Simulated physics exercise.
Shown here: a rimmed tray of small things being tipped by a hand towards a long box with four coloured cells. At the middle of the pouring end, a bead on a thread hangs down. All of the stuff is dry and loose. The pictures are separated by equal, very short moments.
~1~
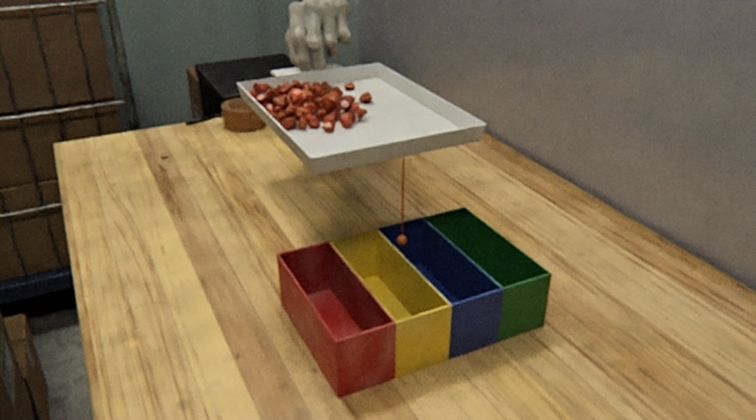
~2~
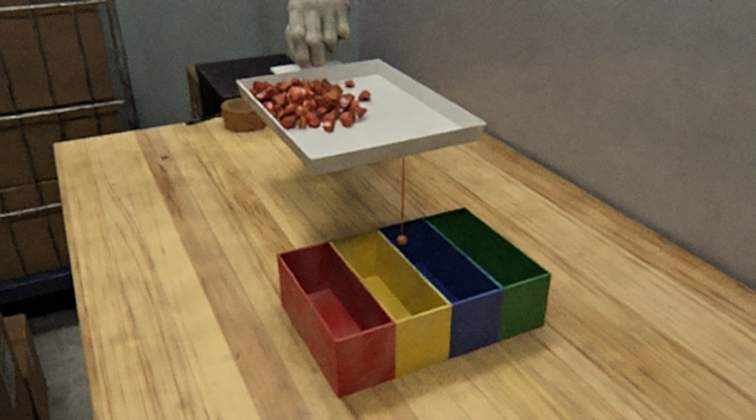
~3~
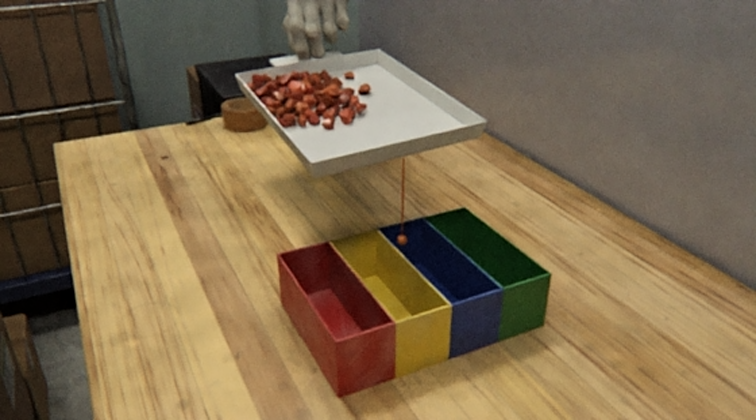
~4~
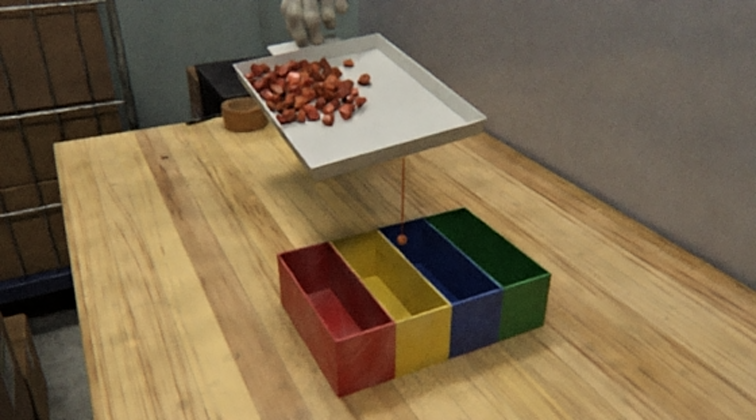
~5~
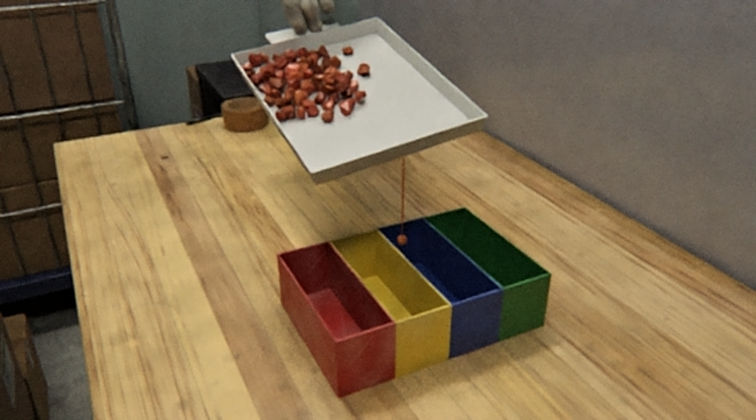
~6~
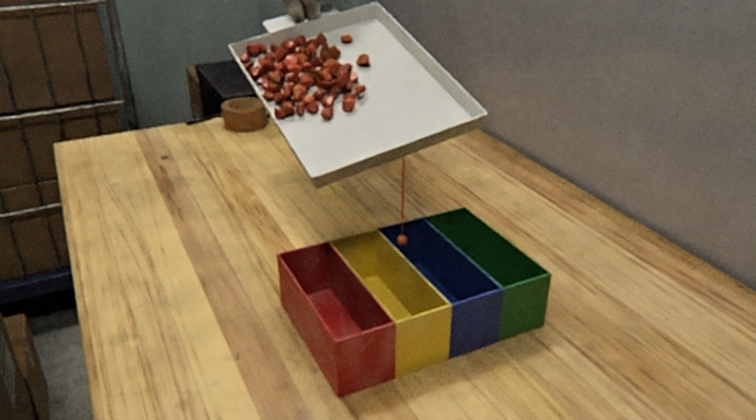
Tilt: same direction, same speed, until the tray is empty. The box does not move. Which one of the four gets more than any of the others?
Most: Red.
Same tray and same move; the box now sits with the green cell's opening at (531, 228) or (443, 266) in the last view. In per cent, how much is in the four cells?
10 per cent, then 100 per cent.
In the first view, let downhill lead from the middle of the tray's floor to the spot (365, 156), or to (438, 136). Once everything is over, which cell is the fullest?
The first try: That red cell. The second: The cell in green.
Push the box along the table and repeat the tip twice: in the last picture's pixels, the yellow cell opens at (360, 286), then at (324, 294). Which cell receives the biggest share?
Try 1 - the yellow one; try 2 - that yellow cell.
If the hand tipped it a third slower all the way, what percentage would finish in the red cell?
It would be close to 70 per cent.
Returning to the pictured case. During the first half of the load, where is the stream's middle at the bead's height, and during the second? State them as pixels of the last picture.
First half (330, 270); second half (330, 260).
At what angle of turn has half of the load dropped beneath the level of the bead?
That would be about 85 degrees from level.
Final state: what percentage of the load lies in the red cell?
About 80 per cent.
Soon, tray tipped steeply; nearly all on the tray; a small part falling or outside the box.
A while on, tray tipped right over; about a quarter on the tray; about half in the red cell; a small part in the yellow cell; about a quarter falling or outside the box.
Towards the end, tray tipped past a quarter turn; most in the red cell; a small part in the yellow cell; a small part falling or outside the box.
Finally, tray tipped past a quarter turn; most in the red cell; a small part in the yellow cell; none in the blue cell; none in the green cell; a small part outside the box.
